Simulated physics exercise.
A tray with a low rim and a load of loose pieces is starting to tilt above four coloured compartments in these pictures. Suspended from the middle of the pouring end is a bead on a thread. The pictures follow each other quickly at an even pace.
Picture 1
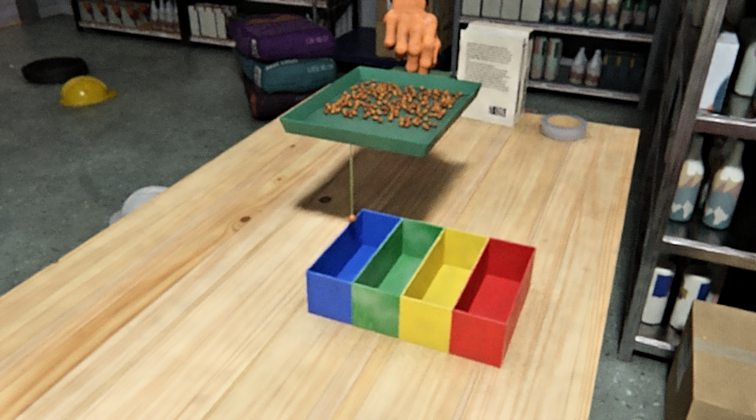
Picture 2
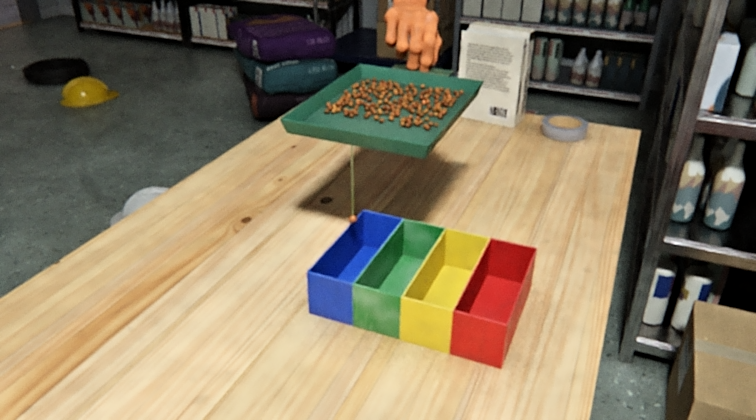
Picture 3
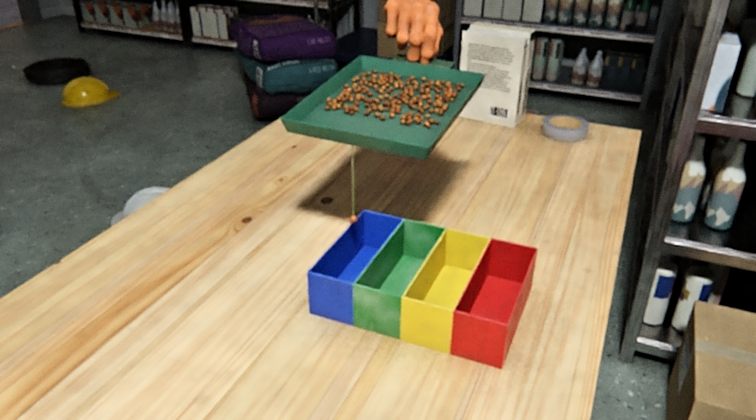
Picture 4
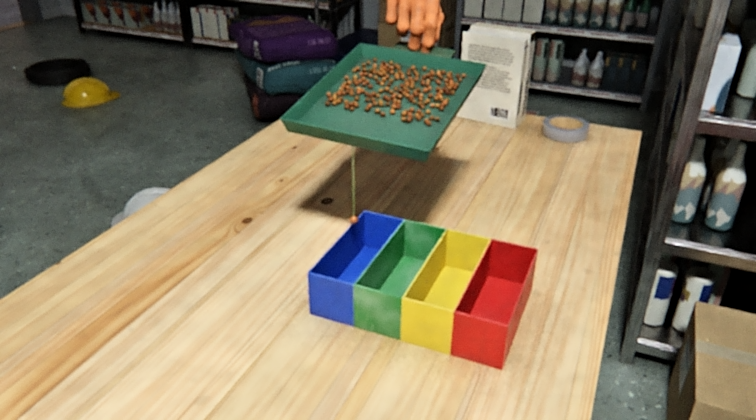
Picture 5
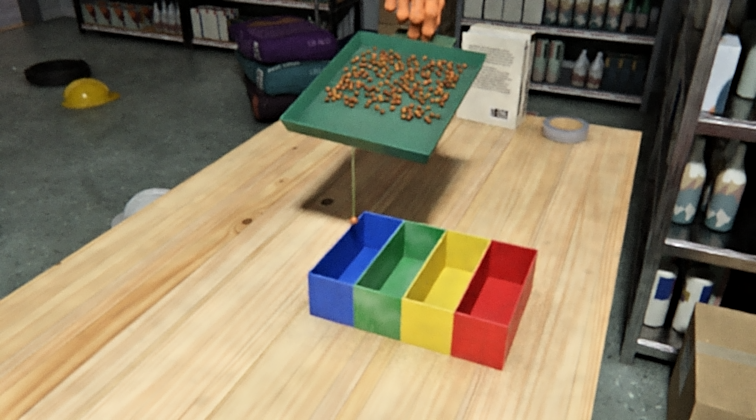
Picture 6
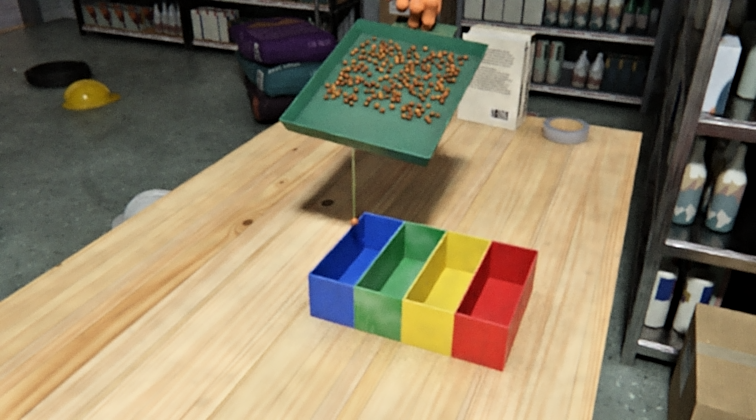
In this clip, an orange hand gradually raises the far side of a green tray of small brown pieces, tilting it toward the near right corner above blue, green, yellow and red compartments, while a bead hangs on a thread.
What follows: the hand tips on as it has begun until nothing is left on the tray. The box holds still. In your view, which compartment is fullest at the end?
Fullest: The green compartment.
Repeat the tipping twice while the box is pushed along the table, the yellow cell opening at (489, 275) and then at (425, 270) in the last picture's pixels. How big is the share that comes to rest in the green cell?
Approximately 20 percent, followed by approximately 50 percent.
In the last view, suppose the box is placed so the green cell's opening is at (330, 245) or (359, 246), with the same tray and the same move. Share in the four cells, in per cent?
Well, you'd get about 100 per cent and then about 100 per cent.
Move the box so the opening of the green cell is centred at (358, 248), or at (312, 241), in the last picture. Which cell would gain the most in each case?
Run one gives yellow; run two gives red.
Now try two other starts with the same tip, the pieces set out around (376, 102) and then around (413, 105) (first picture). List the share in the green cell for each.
60 and 70 per cent.
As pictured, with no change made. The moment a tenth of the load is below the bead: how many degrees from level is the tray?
At about 70°.
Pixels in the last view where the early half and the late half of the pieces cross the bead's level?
The opening part goes through (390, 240); what follows goes through (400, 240).
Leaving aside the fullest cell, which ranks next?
Rank 2: That blue cell.
Soon after the last picture, tray tipped steeply; most on the tray; a stray few in the green cell; a stray few in the yellow cell; a stray few in the blue cell; a small part falling or outside the box.
A little later, tray tipped past a quarter turn; about a third on the tray; about a quarter in the green cell; a small part in the blue cell; a stray few in the yellow cell; about a quarter falling or outside the box.
Later still, tray tipped past a quarter turn; about two thirds in the green cell; about a third in the blue cell; a small part in the yellow cell; a stray few falling or outside the box.
At rest, tray tipped past a quarter turn; about two thirds in the green cell; about a third in the blue cell; a small part in the yellow cell; none in the red cell; a stray few outside the box.
